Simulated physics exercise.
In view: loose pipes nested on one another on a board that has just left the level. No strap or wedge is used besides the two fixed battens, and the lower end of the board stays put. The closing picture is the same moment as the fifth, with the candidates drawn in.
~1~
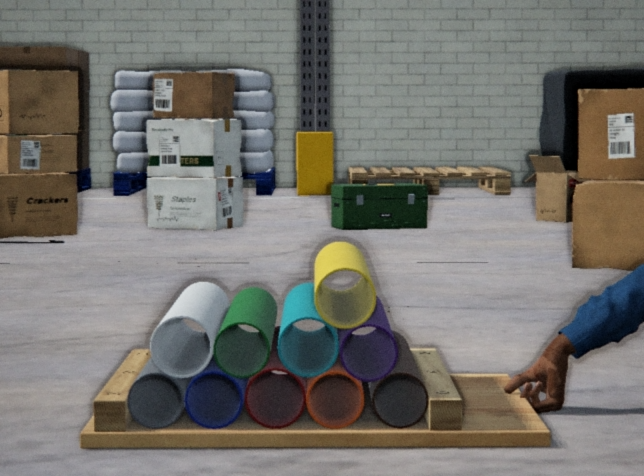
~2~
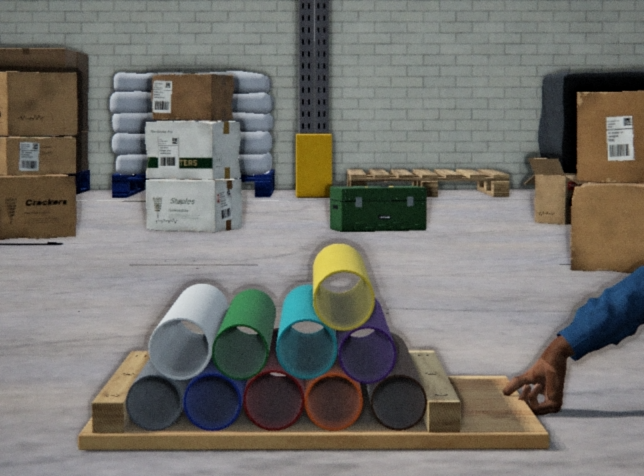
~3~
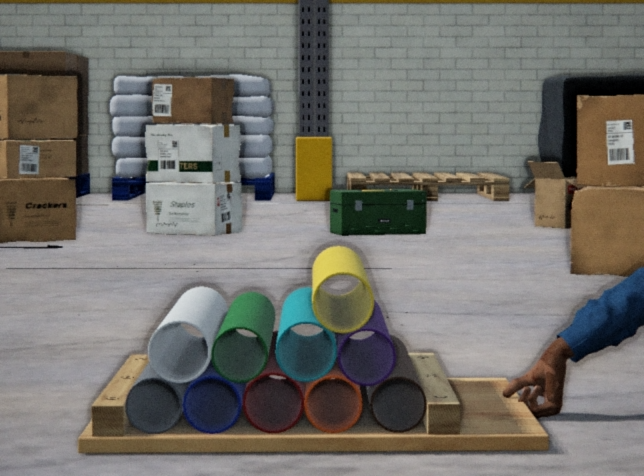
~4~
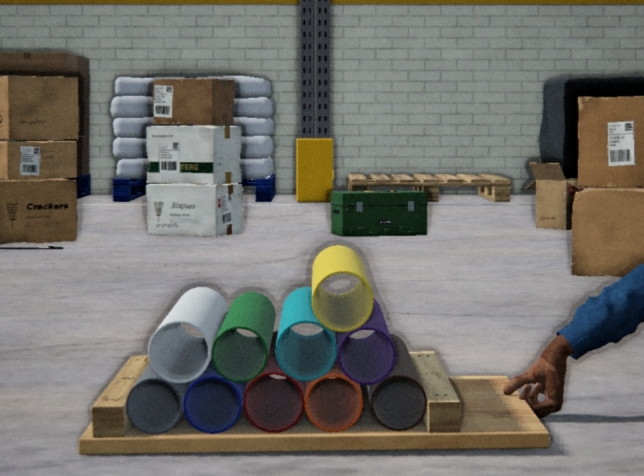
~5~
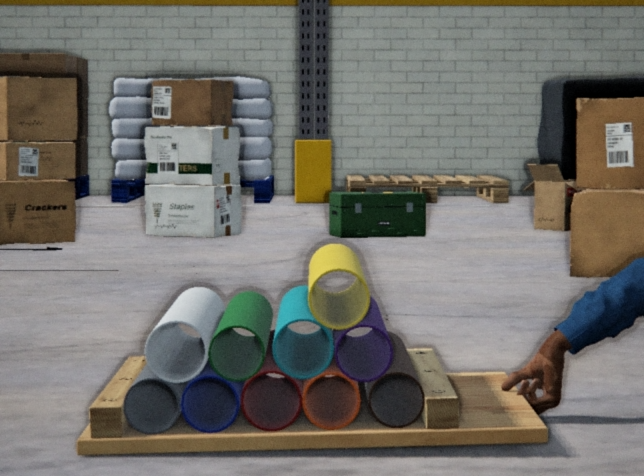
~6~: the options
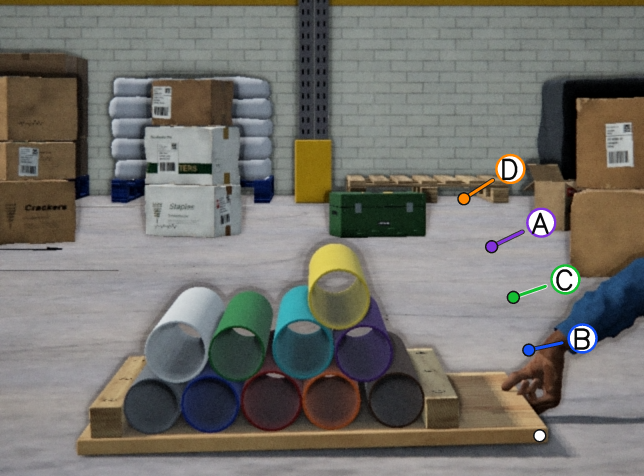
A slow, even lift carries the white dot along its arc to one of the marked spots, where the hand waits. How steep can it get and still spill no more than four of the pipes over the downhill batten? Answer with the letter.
Lift it to A and no more.
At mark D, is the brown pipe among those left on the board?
Yes, with D.
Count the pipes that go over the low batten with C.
At C the number is none.
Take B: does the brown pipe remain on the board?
The brown pipe: Yes.
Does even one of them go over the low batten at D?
Yes.
On the marked copy, A at (492, 247); B at (529, 350); C at (514, 298); D at (464, 199); the white dot at (540, 436).
Taking A. A third of the way, board at 16°.
Two thirds of the way, board at 26°.
When it is over, board at 26°, one over the low batten (white).
As for the rest, B none over the low batten; C none over the low batten; D five over the low batten.
